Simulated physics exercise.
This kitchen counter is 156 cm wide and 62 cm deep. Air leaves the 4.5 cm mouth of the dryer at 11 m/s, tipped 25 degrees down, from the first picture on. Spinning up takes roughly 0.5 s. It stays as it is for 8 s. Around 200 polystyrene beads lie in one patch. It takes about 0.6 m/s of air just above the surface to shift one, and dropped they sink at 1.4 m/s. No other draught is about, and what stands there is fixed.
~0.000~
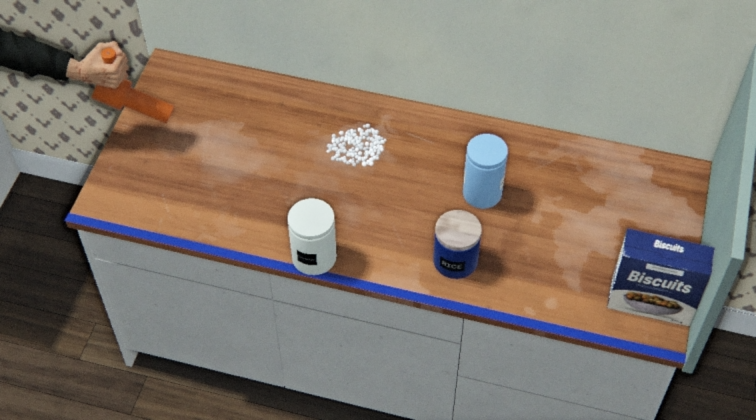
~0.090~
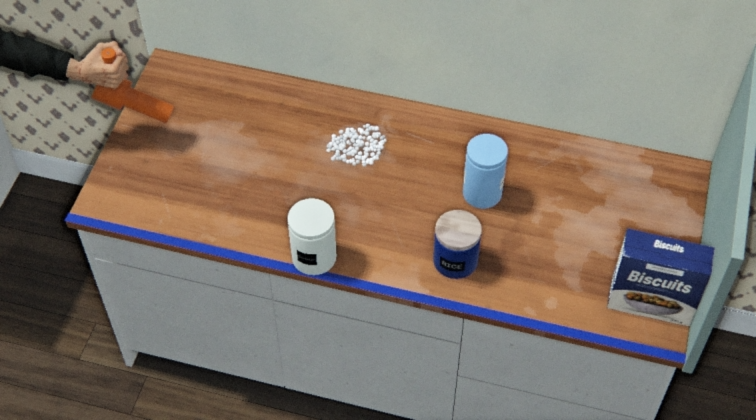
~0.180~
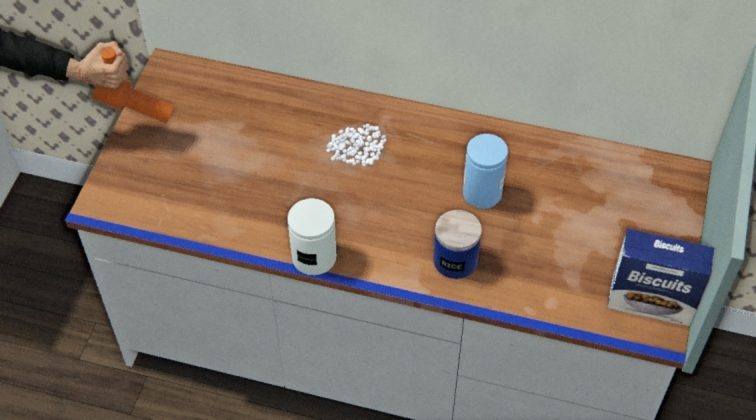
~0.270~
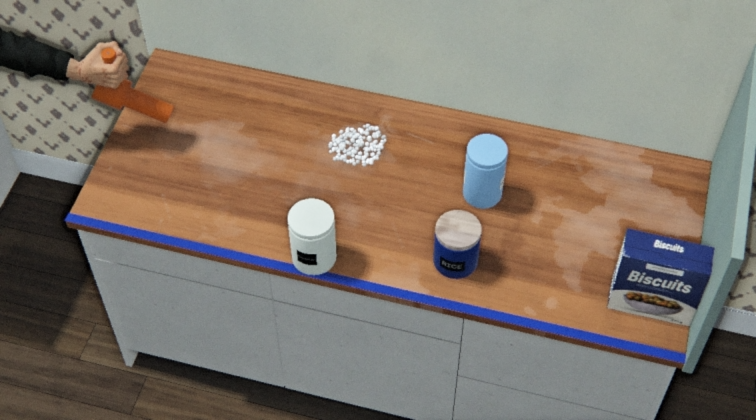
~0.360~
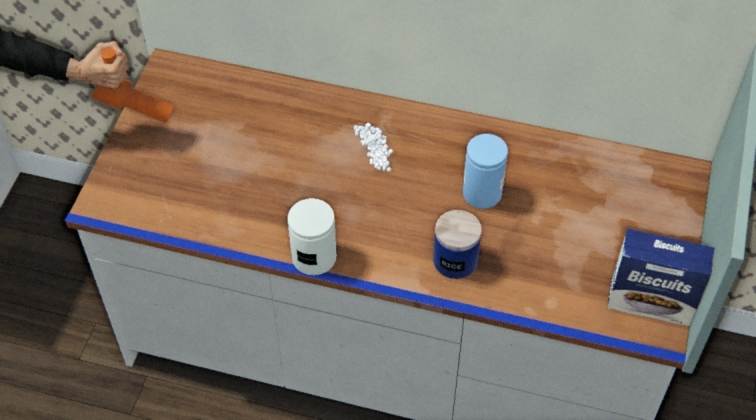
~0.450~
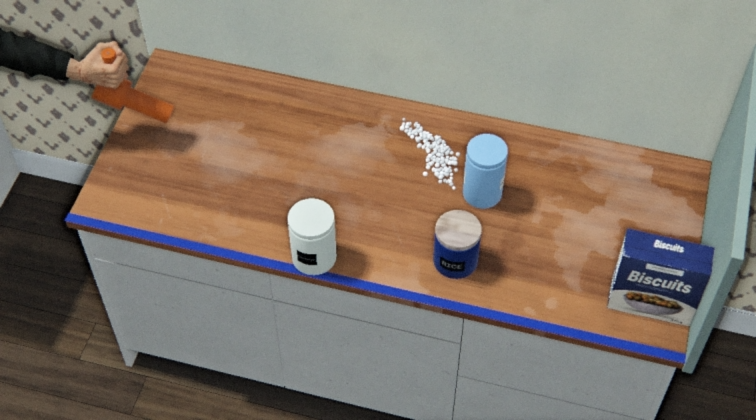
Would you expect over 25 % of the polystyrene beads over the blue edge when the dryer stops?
More than a quarter over the blue edge: No.
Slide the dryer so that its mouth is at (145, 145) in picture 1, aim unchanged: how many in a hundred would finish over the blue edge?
Then about 0 %.
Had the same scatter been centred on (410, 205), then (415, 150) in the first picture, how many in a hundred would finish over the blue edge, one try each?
In turn about 30 %, 0 %.
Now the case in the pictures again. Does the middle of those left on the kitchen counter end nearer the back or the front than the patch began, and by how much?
To the front, by about 10 cm.
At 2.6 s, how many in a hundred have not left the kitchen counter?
About 100 %.
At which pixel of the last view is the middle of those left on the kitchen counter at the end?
Near (683, 250).
After 1.6 s the count stands so, 0 % are over the blue edge; the middle of those still in play is near (697, 237).
After 2.6 s the count stands so, 0 % are over the blue edge; the middle of those still in play is near (697, 249).
After 4.4 s the count stands so, 0 % are over the blue edge; the middle of those still in play is near (686, 248).
After 8.0 s, at the end, 0 % are over the blue edge; the middle of those still in play is near (683, 250).
